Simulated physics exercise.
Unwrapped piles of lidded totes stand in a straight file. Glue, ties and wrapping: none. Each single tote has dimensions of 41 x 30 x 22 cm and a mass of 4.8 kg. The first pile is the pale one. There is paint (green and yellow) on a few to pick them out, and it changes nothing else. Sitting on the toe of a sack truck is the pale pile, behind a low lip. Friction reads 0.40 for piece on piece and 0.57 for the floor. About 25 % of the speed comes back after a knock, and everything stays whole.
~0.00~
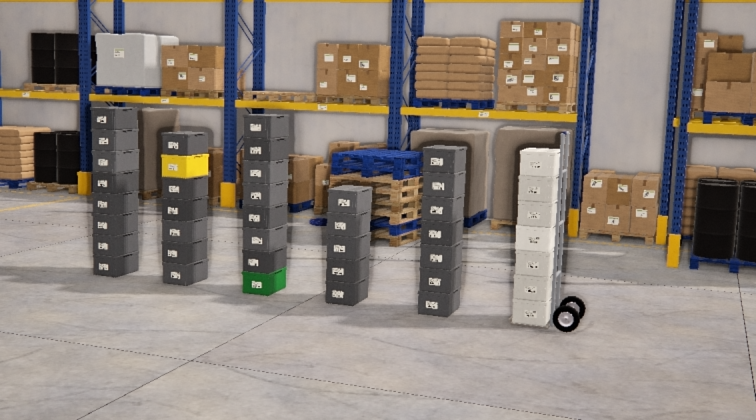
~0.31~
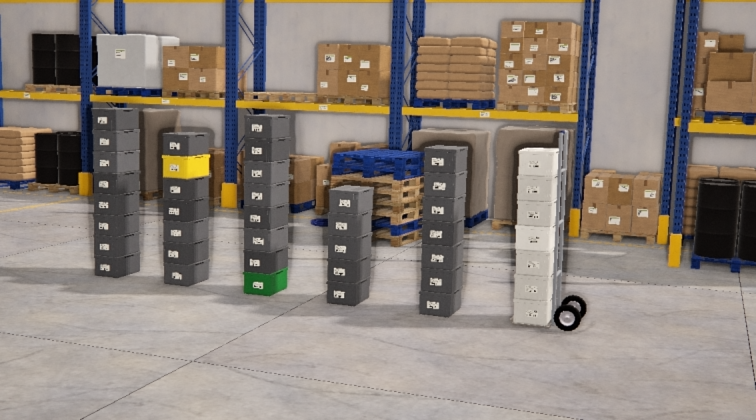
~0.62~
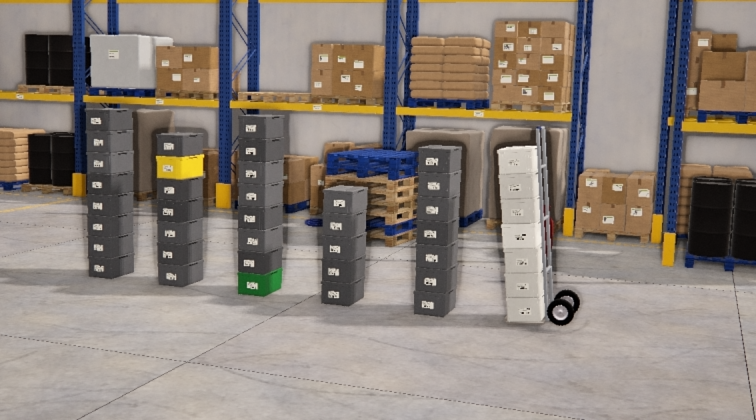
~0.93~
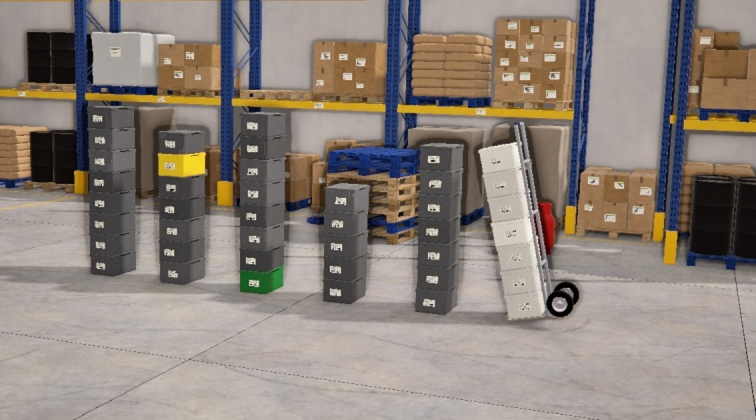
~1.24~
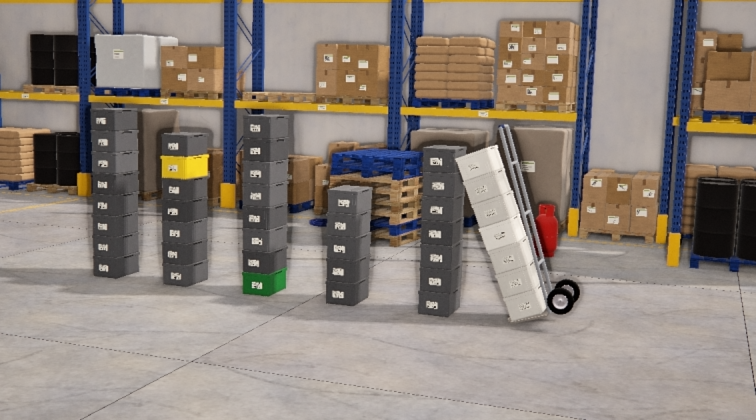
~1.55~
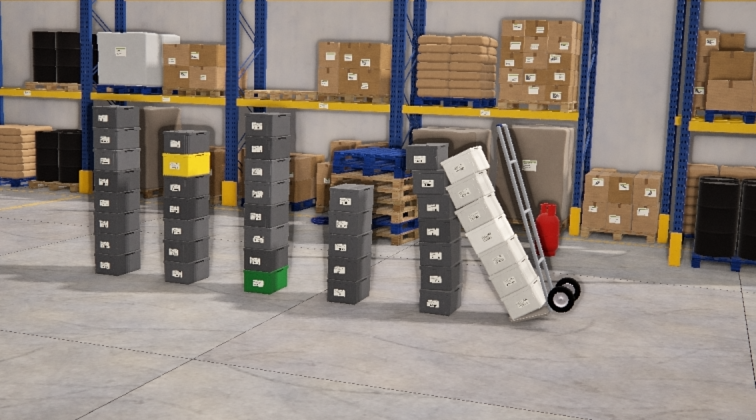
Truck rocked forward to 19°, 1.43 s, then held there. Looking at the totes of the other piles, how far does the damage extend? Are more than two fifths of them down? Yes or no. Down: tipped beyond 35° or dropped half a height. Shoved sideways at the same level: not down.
Yes.
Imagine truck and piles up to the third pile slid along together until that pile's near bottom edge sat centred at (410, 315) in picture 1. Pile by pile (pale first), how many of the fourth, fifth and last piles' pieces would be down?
Then fourth 0, fifth 0, last 0.
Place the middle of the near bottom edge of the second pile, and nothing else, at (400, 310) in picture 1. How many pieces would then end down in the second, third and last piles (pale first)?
Pile tally - second: 7, third: 5, last: 7.
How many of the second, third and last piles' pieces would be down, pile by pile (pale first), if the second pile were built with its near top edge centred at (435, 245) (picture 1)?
Pile by pile that makes second 2, third 0, last 0.
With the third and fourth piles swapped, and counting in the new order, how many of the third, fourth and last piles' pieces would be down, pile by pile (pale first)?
Down per pile: Third 6, fourth 5, last 7.
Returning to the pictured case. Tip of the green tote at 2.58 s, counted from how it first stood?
It sits at about 0 degrees.
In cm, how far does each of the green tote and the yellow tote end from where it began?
Well, the green finishes about 20 cm from where it began, while the yellow finishes about 220 cm from its start.
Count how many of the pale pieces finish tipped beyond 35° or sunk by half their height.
That makes 7 in all.
Around 2.58 s, 7 of the pale pile down; 6 of the 35 other totes down.
Around 4.28 s, 7 of the pale pile down; 25 of the 35 other totes down; green tote tipped 60°; yellow tote tipped 27°, 23 cm lower.
Finally (5.9 s), 7 of the pale pile down; 32 of the 35 other totes down; yellow tote upside down; green tote tipped 60°. That is 91 per cent. Seen by the last camera, middles, yellow tote near (19, 226), green tote near (250, 269).
